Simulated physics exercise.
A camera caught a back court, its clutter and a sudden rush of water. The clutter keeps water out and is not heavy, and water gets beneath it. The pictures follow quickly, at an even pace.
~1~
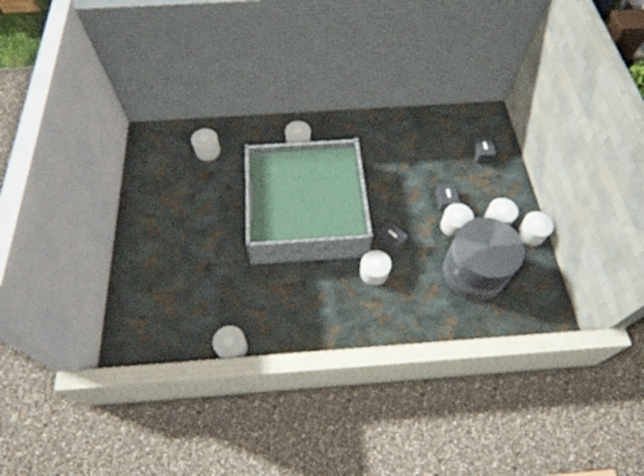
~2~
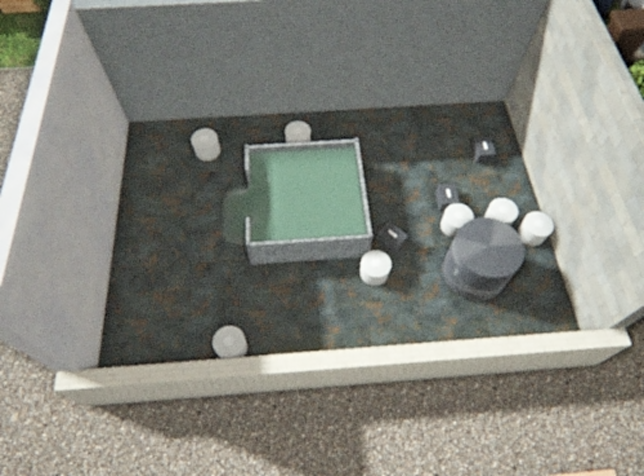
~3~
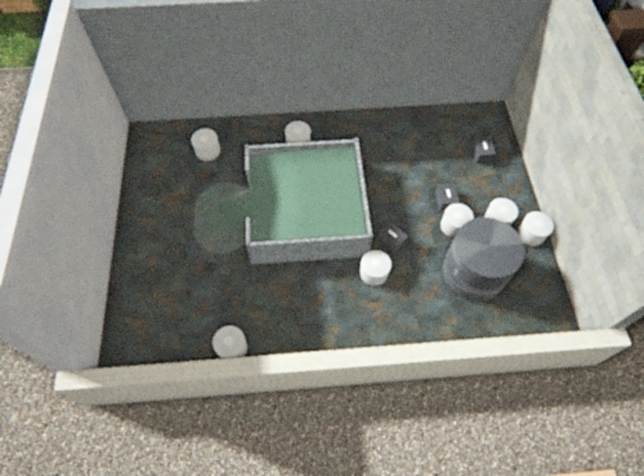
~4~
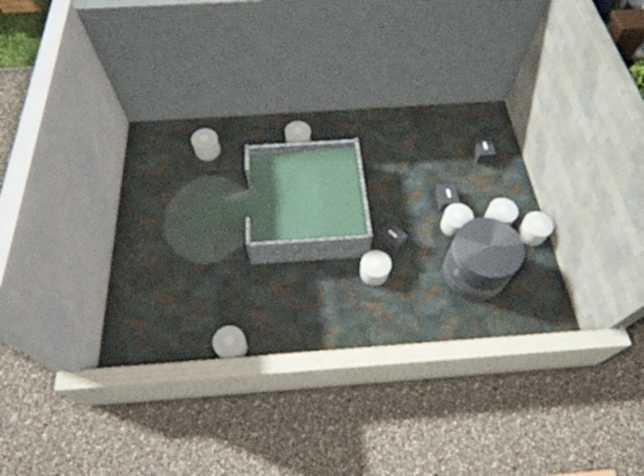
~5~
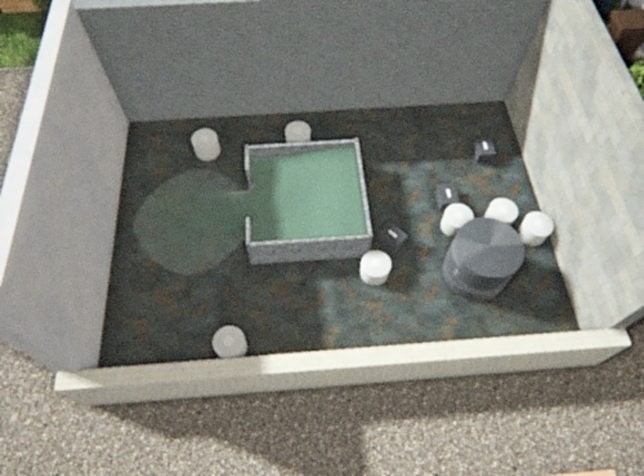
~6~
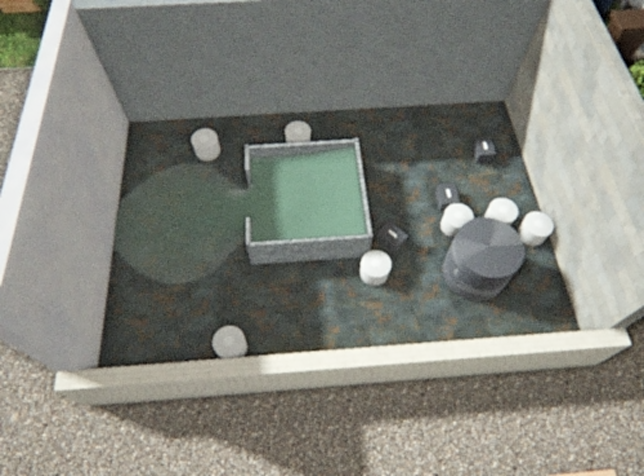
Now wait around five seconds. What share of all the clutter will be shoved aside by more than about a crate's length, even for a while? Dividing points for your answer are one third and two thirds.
Answer: A share under one third.
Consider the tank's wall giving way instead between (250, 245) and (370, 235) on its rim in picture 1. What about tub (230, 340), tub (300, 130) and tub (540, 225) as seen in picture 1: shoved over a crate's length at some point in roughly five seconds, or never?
Travels that far, falls short, travels that far.
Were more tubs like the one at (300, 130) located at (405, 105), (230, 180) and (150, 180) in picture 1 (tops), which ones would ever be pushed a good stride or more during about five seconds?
In order: Hardly budges, shoved clear, then shoved clear.
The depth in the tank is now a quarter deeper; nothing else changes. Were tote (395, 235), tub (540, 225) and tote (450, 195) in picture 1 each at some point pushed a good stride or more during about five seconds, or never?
In turn: Under that, not that far, never so far.
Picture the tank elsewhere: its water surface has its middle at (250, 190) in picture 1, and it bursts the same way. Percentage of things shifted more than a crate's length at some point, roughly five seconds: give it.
By my reckoning, about 30 per cent.
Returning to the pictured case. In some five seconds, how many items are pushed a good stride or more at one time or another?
Count: 1.
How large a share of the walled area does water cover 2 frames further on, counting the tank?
Roughly 25 per cent.
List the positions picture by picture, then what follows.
The first picture shows a tote at (393, 234) rests on the ground; a tub at (459, 215), on the bottom; 0 of 10 have shifted.
The second picture shows a tote at (393, 234), on the bottom; a tub at (459, 215), on the bottom; 0 of 10 have shifted.
The third picture shows a tote at (393, 234), on the bottom; a tub at (459, 215) rests on the ground; 0 of 10 have shifted.
The fourth picture shows a tote at (393, 234) rests on the ground; a tub at (459, 215) rests on the ground; 0 of 10 have shifted.
The fifth picture shows a tote at (393, 234), on the bottom; a tub at (459, 215) rests on the ground; 0 of 10 have shifted.
The sixth picture shows a tote at (393, 234), on the bottom; a tub at (459, 215), on the bottom; 0 of 10 have shifted.
A moment on, 0 of 10 are well off their spots; 0 afloat.
Next, 0 of 10 are well off their spots; 0 afloat.
Later, 1 of 10 are well off their spots; 0 afloat.
In the end, 1 of 10 are well off their spots, and 1 have been at some point; 0 afloat.
